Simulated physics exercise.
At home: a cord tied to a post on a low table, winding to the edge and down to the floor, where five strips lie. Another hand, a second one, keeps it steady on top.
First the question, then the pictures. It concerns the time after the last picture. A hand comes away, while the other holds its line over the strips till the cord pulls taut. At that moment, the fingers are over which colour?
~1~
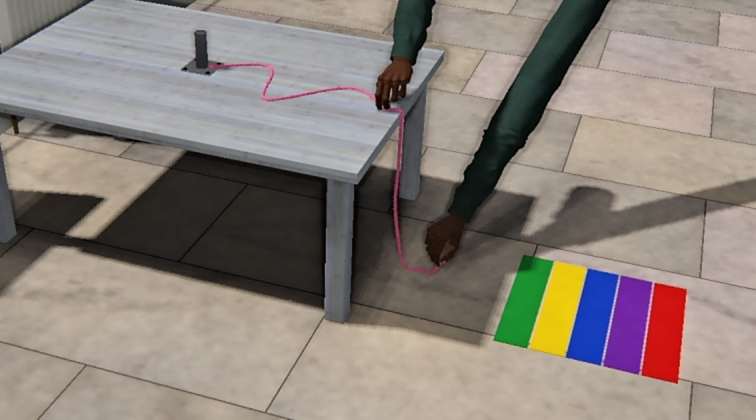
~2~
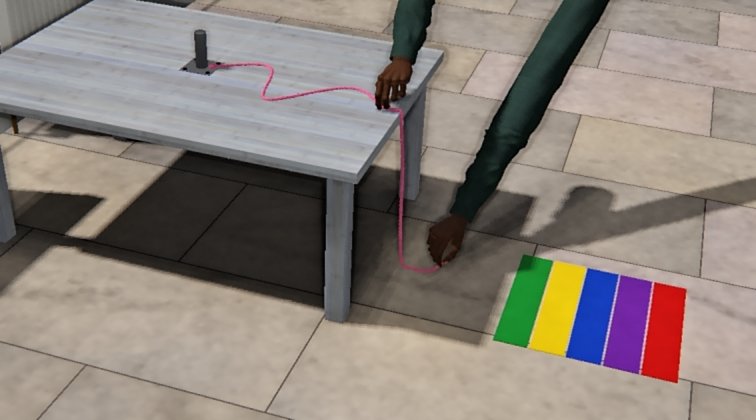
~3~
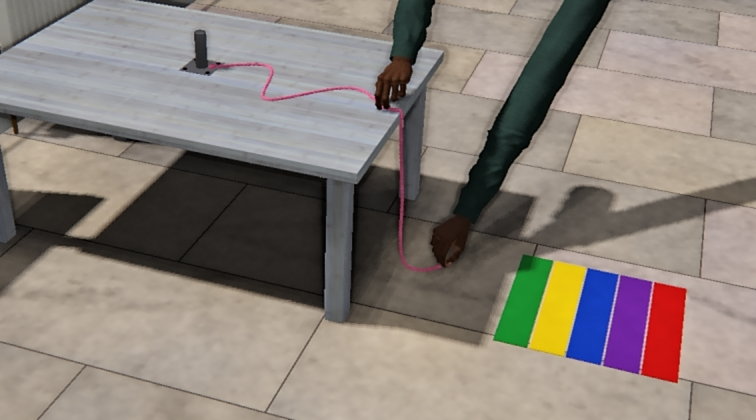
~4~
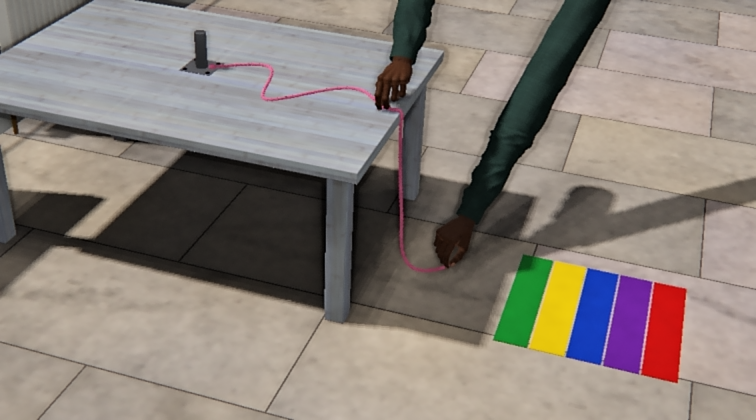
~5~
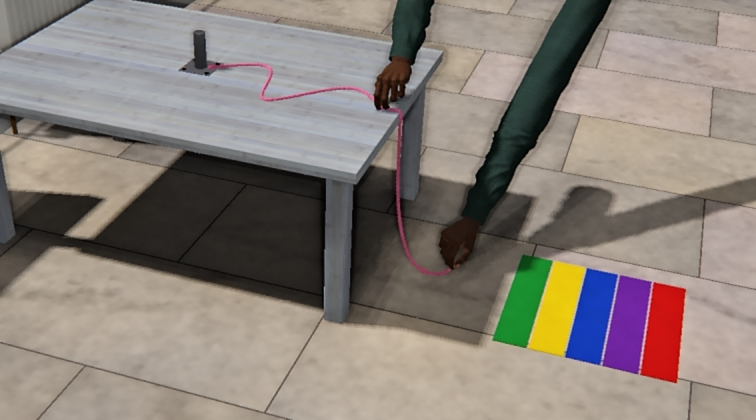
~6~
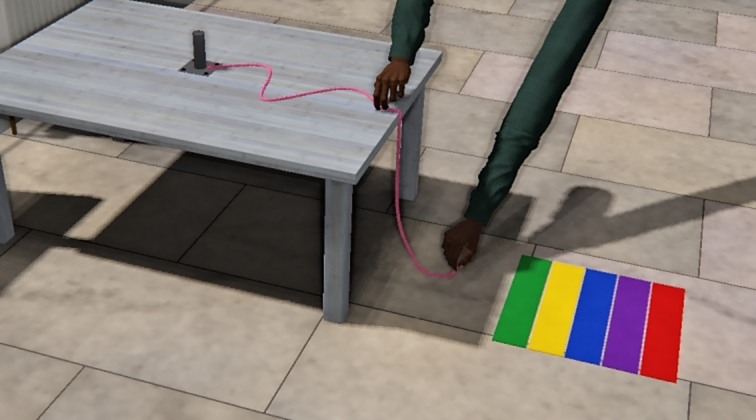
Over the red one.
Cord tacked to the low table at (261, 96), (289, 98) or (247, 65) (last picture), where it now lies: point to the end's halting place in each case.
They end up at (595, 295), (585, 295) and (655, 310).
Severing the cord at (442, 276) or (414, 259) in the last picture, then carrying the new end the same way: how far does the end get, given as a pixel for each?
Case by case it comes to about (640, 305) and then about (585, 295).
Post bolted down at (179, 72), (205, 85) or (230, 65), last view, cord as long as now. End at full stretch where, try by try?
First (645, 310), then (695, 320), then (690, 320).
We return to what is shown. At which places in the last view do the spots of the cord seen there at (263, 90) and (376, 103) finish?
I'd say about (314, 92) for one and about (454, 151) for the other.
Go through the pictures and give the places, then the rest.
The first picture shows end (440, 263); green (516, 327); yellow (551, 335); blue (587, 344); purple (624, 352); red (662, 361).
The second picture shows end (442, 263); cord through (246, 65) (264, 92) (327, 90) (385, 108) (403, 175) (400, 248).
The third picture shows end (446, 264).
The fourth picture shows end (449, 265); cord through (246, 65) (264, 92) (327, 90) (385, 108) (400, 175) (402, 249).
The fifth picture shows end (454, 266).
The sixth picture shows end (457, 267); cord through (245, 65) (262, 92) (325, 91) (383, 108) (397, 175) (409, 249).
Early on, end near (608, 300); over blue.
Midway, end near (646, 308); over purple.
At the end of the slack, end near (668, 313); over red. The red one.
